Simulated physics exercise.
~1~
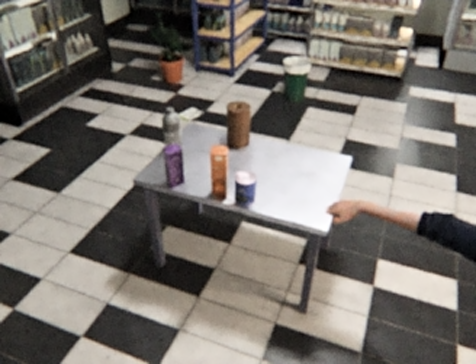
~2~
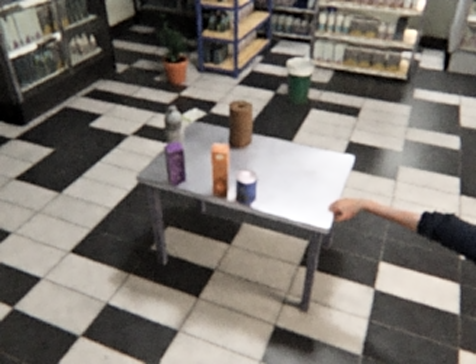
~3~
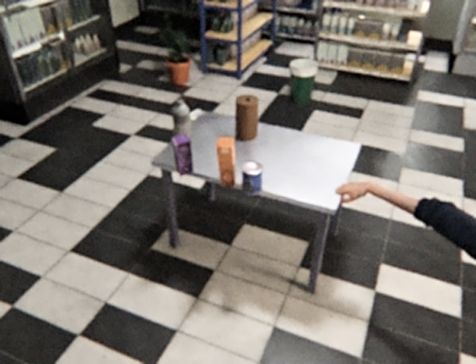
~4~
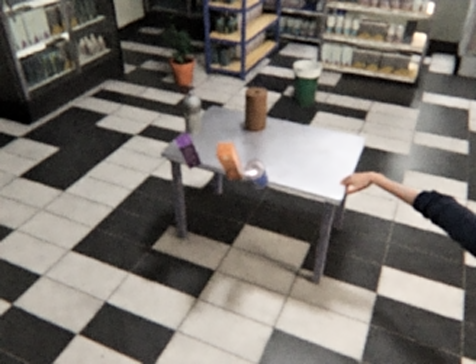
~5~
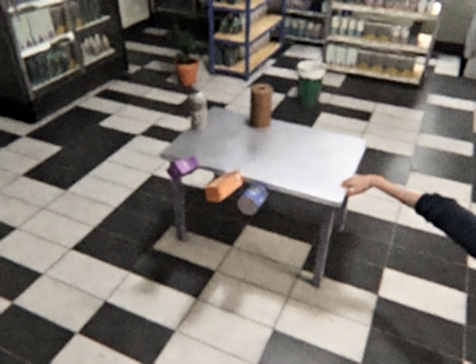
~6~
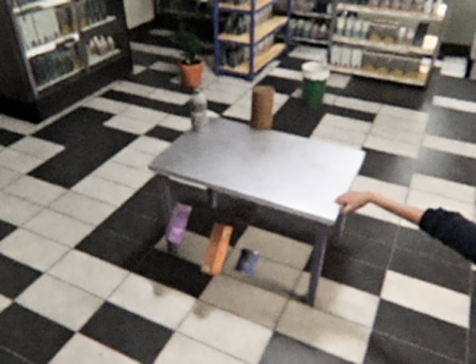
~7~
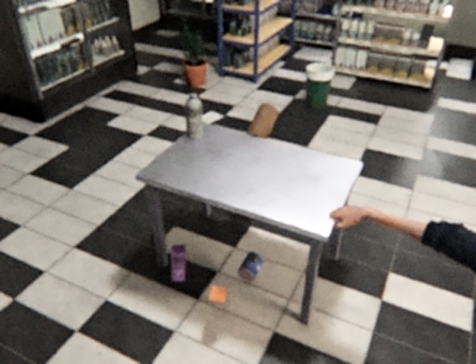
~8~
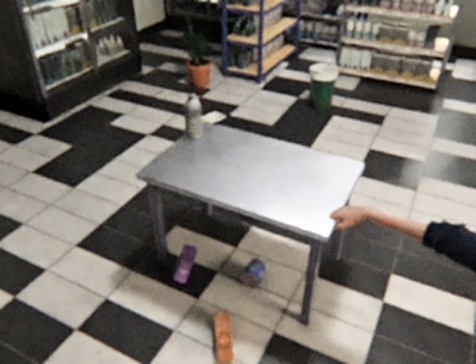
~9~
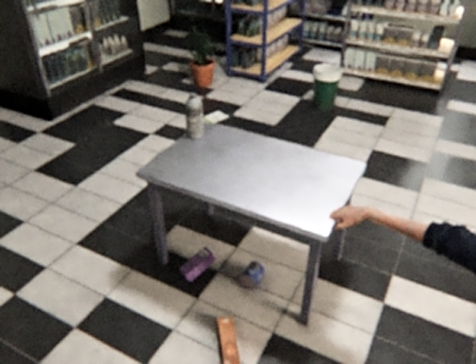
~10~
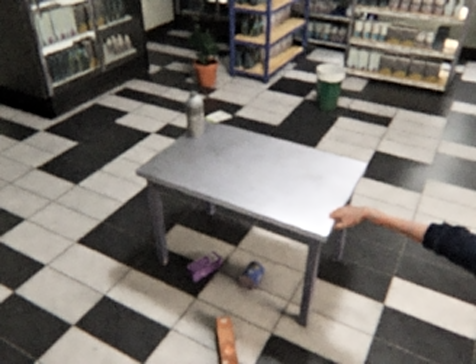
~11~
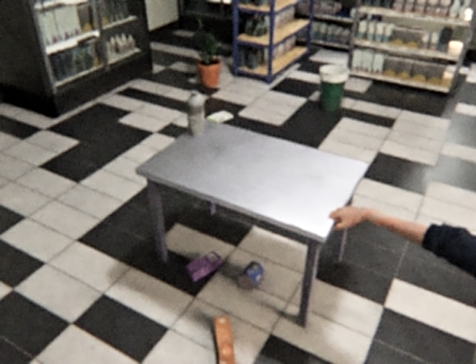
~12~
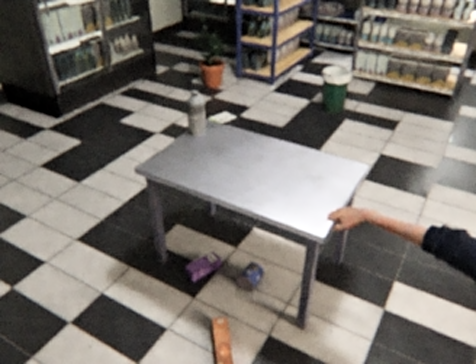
At the start, a grey bottle, purple carton, orange carton, blue tin and brown roll stand on a small metal table on a checkered floor, with a hand gripping its right corner. The table slides away toward the shelves, and the two cartons and the tin tip over the near edge. As they tumble down, the table jerks back toward the viewer, and the brown roll topples off the far side and drops out of sight. The cartons and tin settle on the tiles, the orange one nearest. Finally, only the grey bottle remains, upright near the far left corner.
